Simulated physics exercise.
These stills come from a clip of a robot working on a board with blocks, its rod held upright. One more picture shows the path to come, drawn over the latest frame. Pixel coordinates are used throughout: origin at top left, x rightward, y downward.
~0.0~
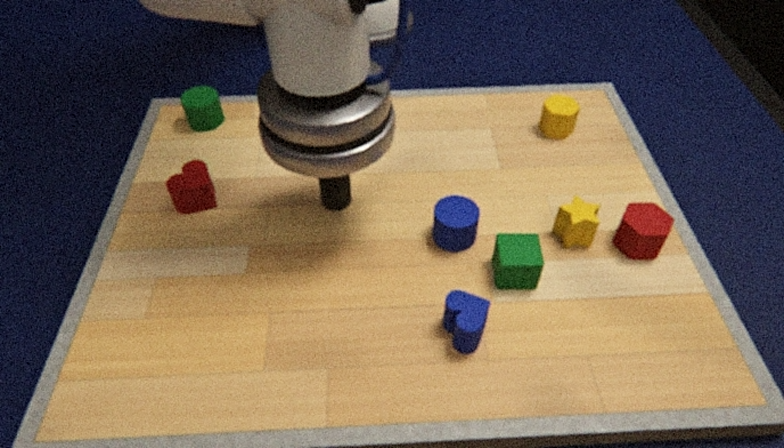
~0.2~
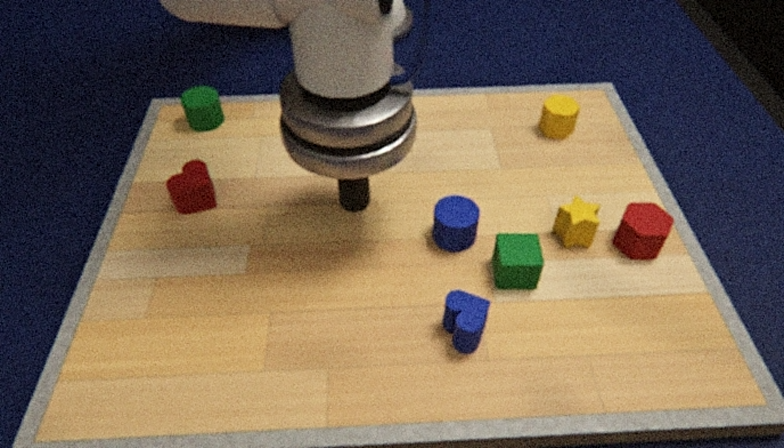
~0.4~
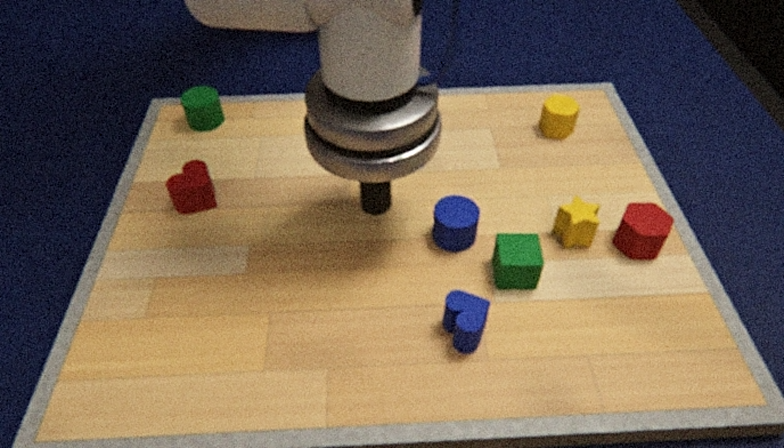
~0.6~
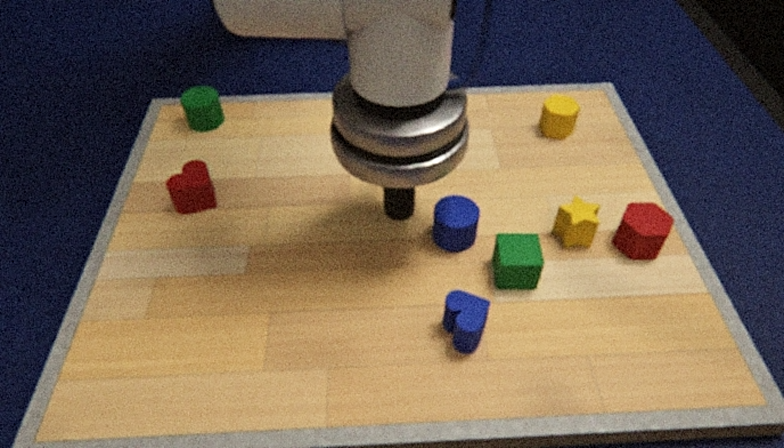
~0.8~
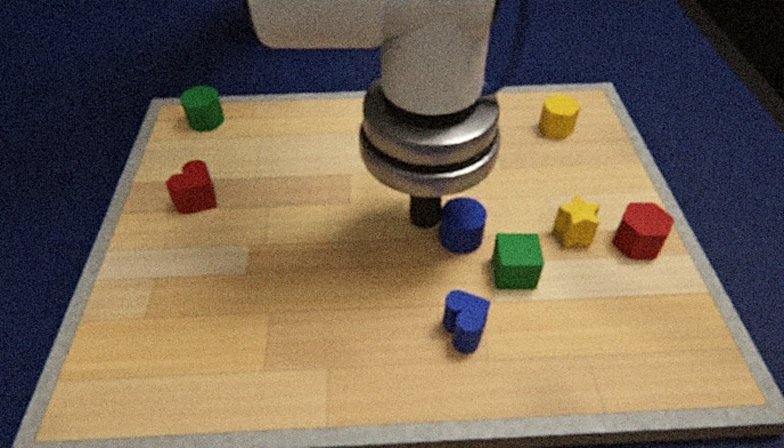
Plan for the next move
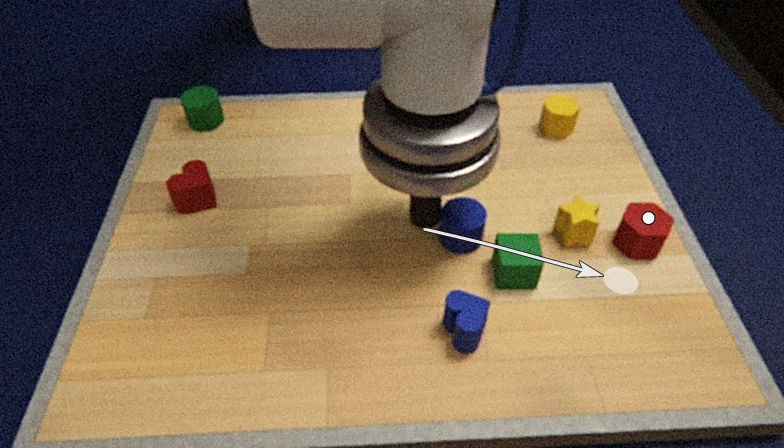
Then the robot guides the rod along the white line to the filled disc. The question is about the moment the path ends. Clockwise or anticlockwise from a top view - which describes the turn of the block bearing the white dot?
Its rotation is clockwise.
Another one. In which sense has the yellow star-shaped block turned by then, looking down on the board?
Viewed from above: Anti-clockwise.
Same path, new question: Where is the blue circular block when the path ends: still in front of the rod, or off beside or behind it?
By the time the path ends, the blue circular block has slid off to the side or behind.
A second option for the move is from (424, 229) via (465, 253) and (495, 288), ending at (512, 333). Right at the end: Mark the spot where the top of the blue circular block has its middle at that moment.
Its top middle is near (511, 221).
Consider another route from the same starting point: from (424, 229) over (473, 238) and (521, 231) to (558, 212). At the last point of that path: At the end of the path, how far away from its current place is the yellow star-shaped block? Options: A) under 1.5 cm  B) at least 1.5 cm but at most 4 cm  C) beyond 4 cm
The answer is B.
Path on the board, in a line from (424, 229) to (620, 280); the dot is on the red six-sided block.
What follows on the original path. One third of the way, rod at (490, 232); blue circular block at (532, 219); green square at (525, 254).
Two thirds of the way, rod at (557, 250); blue circular block at (592, 223); green square at (532, 260), turned 20° clockwise; yellow star-shaped block at (606, 199), turned 35° anticlockwise.
At the end, rod at (626, 269); blue circular block at (619, 222); green square at (532, 260), turned 20° clockwise; yellow star-shaped block at (611, 194), turned 65° anticlockwise; red six-sided block at (660, 212), turned 20° clockwise.
